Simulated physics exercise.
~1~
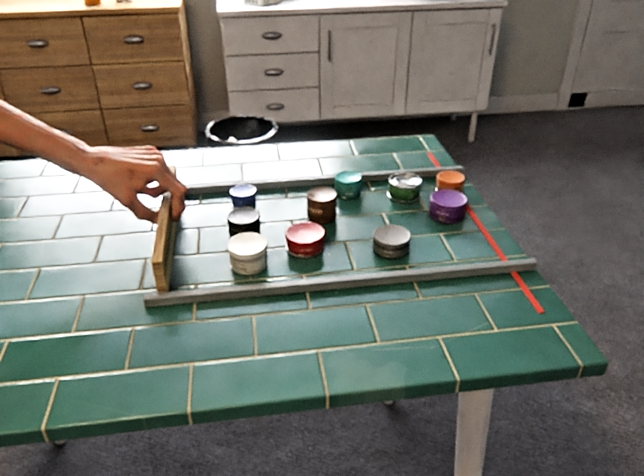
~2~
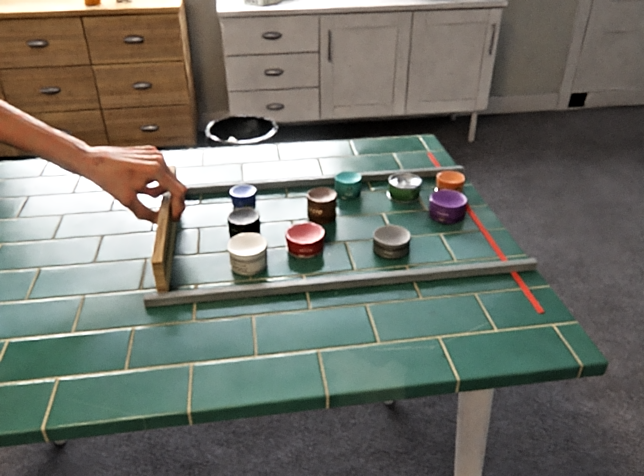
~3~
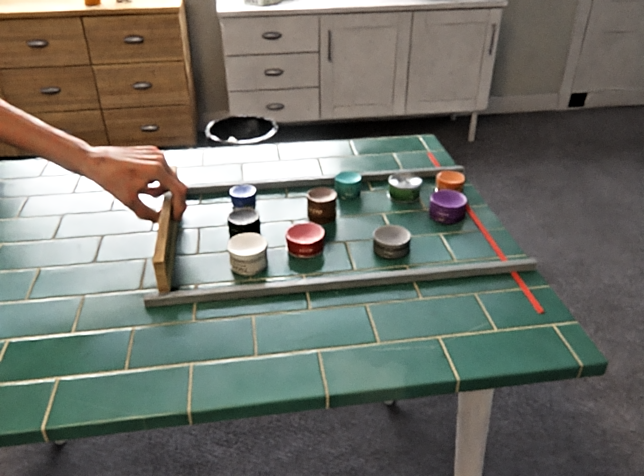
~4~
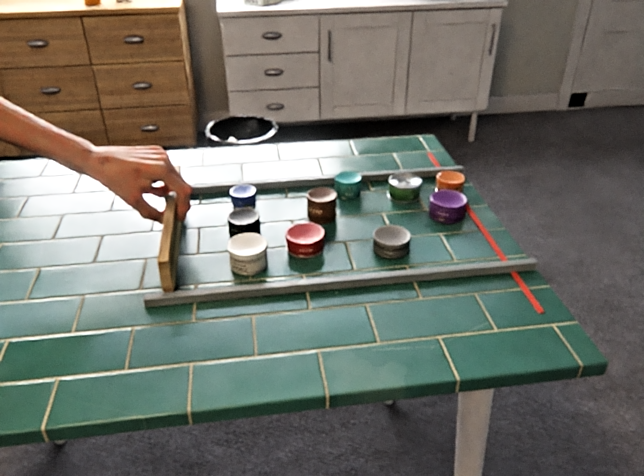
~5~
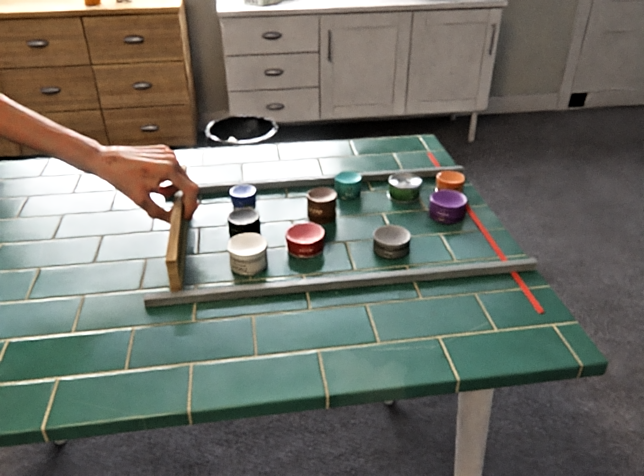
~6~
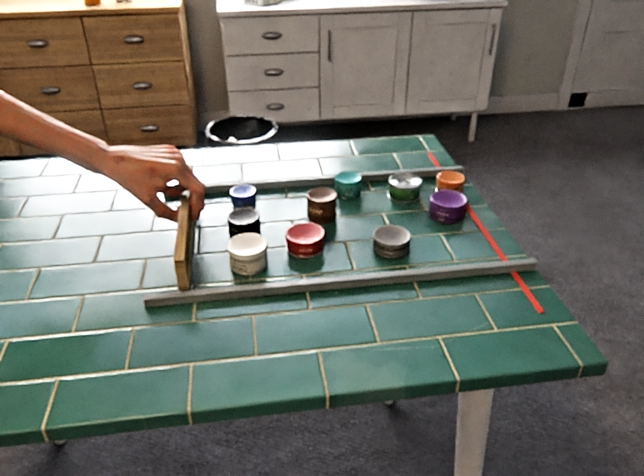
On a green tiled table in a room with cabinets, a hand holds a wooden board upright between two rails and slides it slightly right toward several small colourful pots, which stay still near a red strip.
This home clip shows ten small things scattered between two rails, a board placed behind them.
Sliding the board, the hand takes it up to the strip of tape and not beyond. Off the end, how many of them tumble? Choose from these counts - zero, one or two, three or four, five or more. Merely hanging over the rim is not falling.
Count: Five or more.
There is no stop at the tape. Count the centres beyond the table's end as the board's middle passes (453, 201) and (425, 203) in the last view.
Counts for the two places are 4 and 1.
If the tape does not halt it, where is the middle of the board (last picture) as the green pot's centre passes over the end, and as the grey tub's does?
(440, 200) and then (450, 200), give or take.
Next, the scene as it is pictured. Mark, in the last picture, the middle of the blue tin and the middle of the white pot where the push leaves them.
Reading them off: First (467, 183); then (517, 239).
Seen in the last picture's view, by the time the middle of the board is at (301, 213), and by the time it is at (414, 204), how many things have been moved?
At the first place 5, at the second 10.
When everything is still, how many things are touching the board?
4.
Soon after, none off yet; orange pot at rest near (450, 184); purple tub at rest near (448, 206); green pot at rest near (404, 188).
At rest, the number that fall off is five or more; fallen, brown tub, turquoise tub, grey tub, green pot, purple tub and orange pot.
